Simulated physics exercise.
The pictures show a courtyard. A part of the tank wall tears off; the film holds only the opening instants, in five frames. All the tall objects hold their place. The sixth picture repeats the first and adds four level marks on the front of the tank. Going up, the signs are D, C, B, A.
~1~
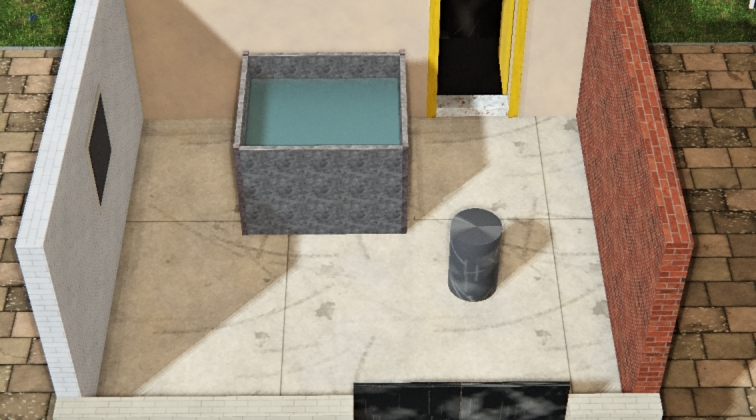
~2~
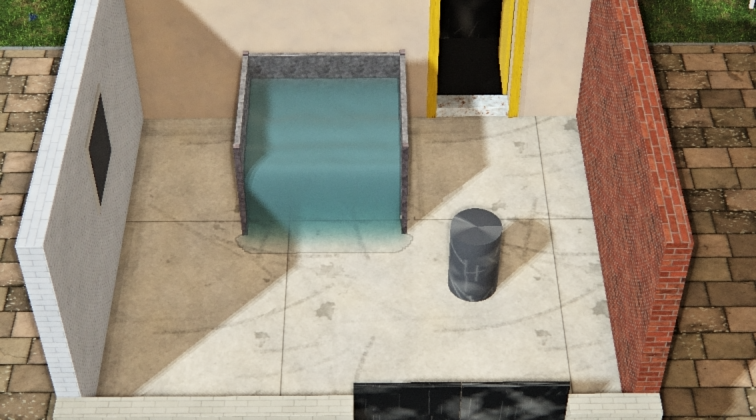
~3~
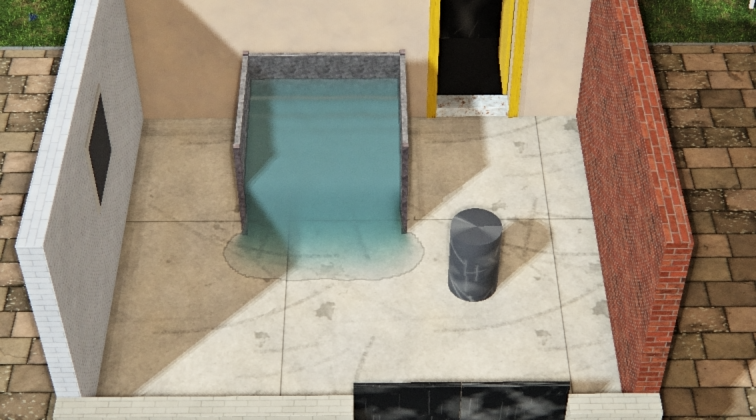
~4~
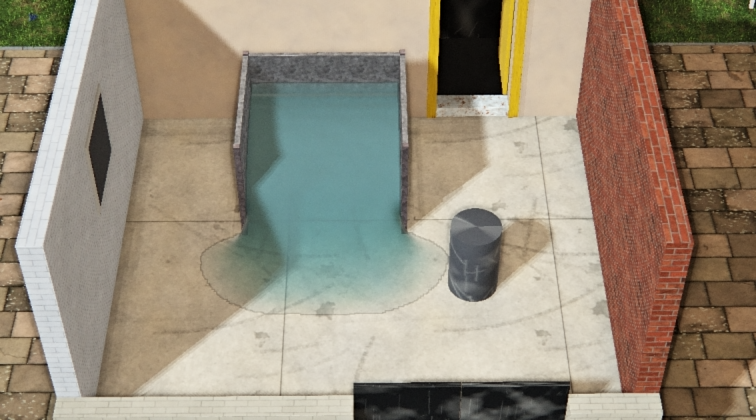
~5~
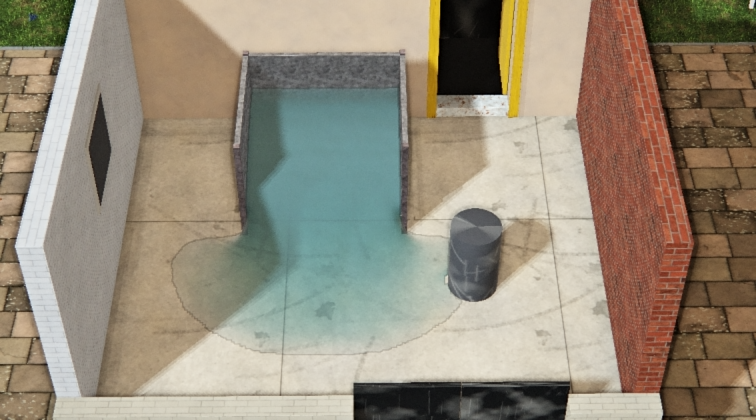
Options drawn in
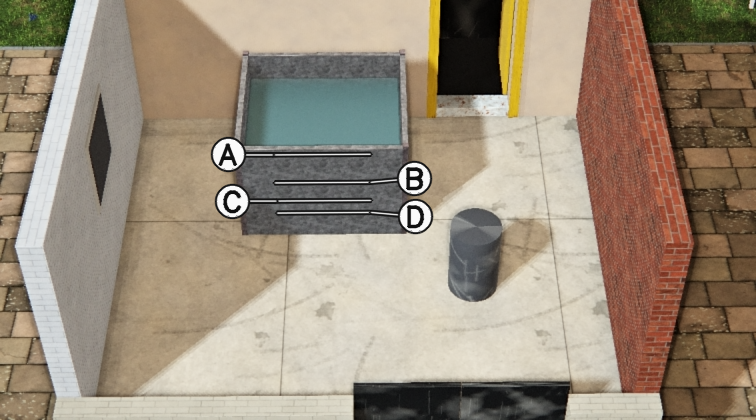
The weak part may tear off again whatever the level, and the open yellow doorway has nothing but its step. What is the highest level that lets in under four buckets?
Take B.
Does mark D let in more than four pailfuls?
No, that is safe.
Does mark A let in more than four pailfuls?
Yes.
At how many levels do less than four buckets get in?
Three of the four.
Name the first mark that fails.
That is mark A.
In white, A at (321, 154); B at (322, 182); C at (323, 200); D at (324, 212); from the bottom up D, C, B, A.
If A is chosen, about 9 bucketfuls get in.
If B is chosen, a splash gets over, under a bucket.
If C is chosen, nothing gets over.
If D is chosen, nothing gets over.
